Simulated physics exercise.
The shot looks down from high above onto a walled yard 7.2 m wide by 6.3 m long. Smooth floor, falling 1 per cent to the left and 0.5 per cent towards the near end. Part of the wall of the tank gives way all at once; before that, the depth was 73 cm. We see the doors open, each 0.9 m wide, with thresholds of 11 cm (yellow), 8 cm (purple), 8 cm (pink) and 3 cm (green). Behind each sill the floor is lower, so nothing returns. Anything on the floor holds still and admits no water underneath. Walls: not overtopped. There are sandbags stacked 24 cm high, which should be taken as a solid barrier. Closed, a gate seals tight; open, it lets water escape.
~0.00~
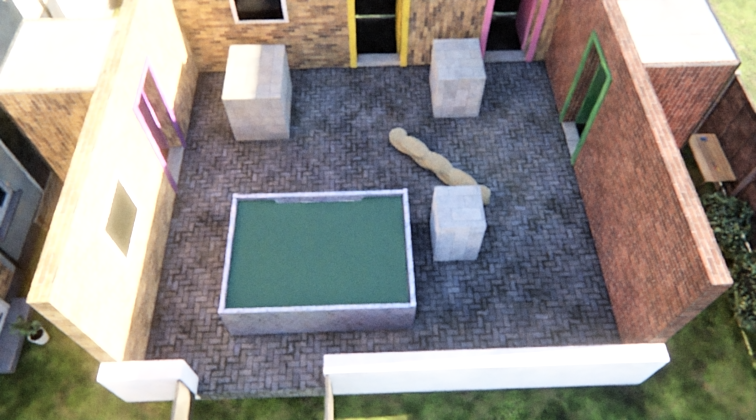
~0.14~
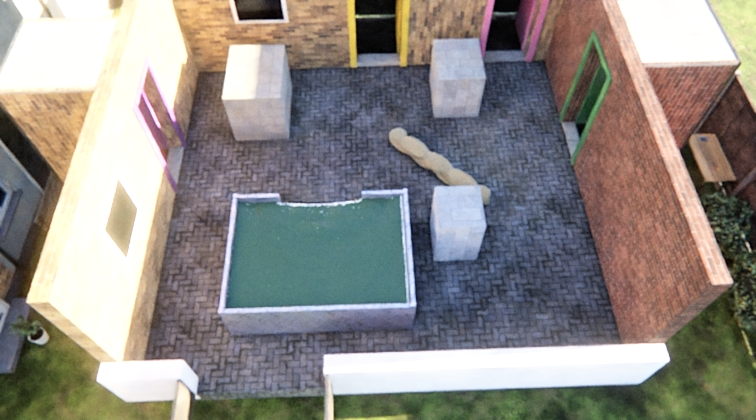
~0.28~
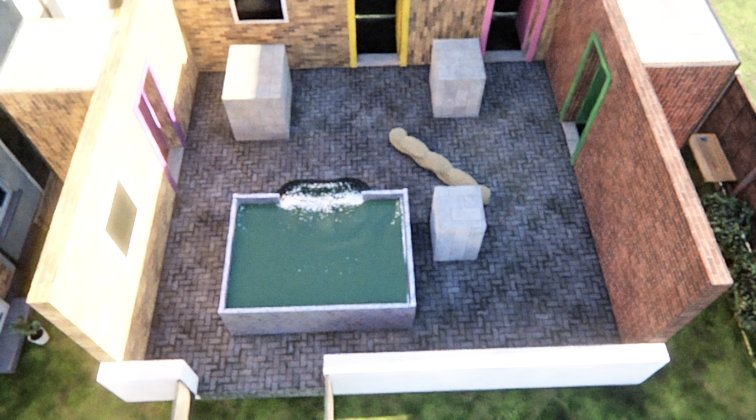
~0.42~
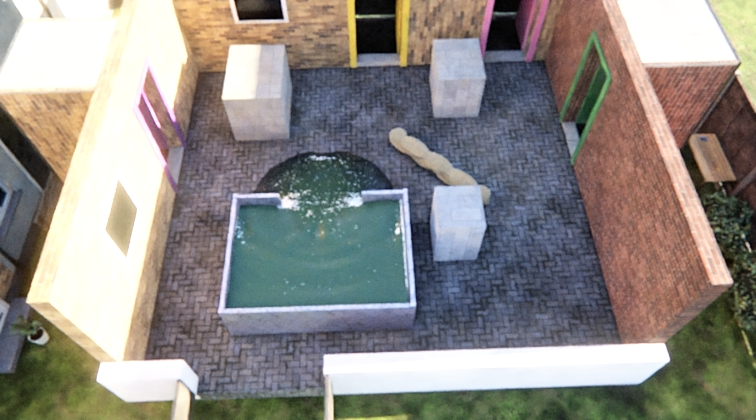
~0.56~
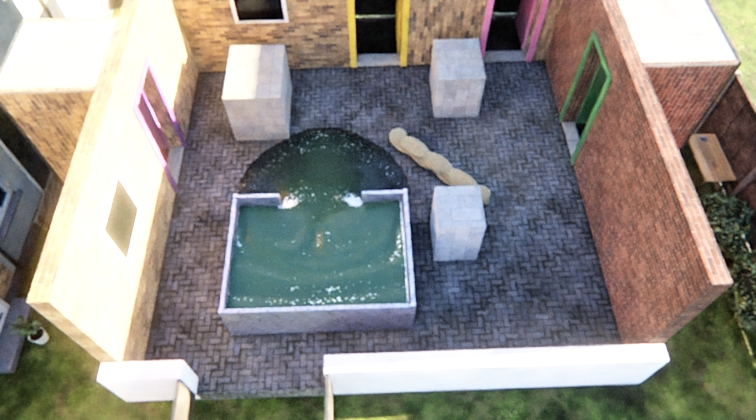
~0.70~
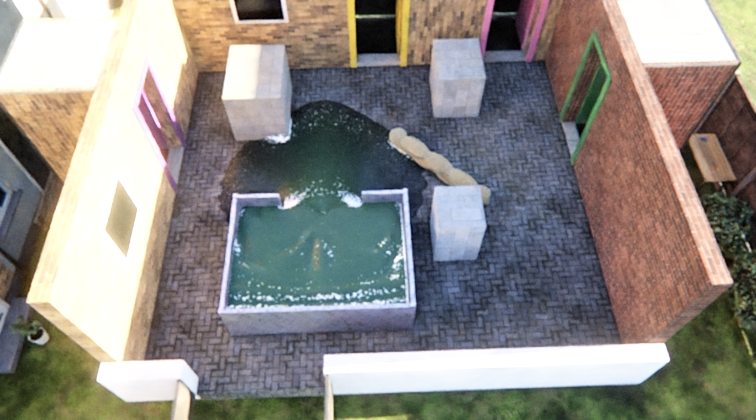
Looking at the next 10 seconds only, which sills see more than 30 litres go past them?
Yellow door: Past the limit, purple door: Past the limit, pink door: Within the limit, green door: Within the limit.
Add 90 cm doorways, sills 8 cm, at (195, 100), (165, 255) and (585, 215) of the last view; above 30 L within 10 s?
In turn: Past it, under, under.
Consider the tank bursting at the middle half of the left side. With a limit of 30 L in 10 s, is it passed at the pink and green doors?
Compared with that limit, pink falls short while green falls short.
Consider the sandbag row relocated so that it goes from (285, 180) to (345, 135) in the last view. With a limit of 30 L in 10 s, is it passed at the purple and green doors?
Purple exceeded, green exceeded.
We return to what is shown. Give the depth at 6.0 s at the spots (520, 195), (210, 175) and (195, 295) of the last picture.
7, 11 and 6 cm, respectively.
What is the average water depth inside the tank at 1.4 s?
It averages close to 50 centimetres.
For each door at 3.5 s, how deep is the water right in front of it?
In centimetres - yellow: 22, purple: 17, pink: 10, green: 0.
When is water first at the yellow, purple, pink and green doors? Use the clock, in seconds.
The front reaches yellow at 1.2 s, purple at 1.4 s, pink at 2.4 s, green at 3.8 s.
After 1.4 s water covers 25 % of the floor and is deepest (43 cm) near (304, 69); yellow door 19 cm at the sill, 2 L in, purple door 1 cm at the sill, 0 L in, pink door not reached, green door not reached.
After 2.2 s water covers 40 % of the floor and is deepest (42 cm) near (313, 69); yellow door 30 cm at the sill, 70 L in, purple door 19 cm at the sill, 30 L in, pink door not reached, green door not reached.
After 3.5 s water covers 50 % of the floor and is deepest (28 cm) near (539, 62); yellow door 22 cm at the sill, 172 L in, purple door 17 cm at the sill, 106 L in, pink door 10 cm at the sill, 0 L in, green door not reached.
After 6.0 s water covers 80 % of the floor and is deepest (26 cm) near (142, 379); yellow door 15 cm at the sill, 228 L in, purple door 12 cm at the sill, 181 L in, pink door 7 cm at the sill, 6 L in, green door 4 cm at the sill, 2 L in.
After 10.0 s water covers 95 % of the floor and is deepest (14 cm) near (183, 278); yellow door 9 cm at the sill, 234 L in, purple door 11 cm at the sill, 212 L in, pink door 4 cm at the sill, 8 L in, green door 2 cm at the sill, 5 L in.
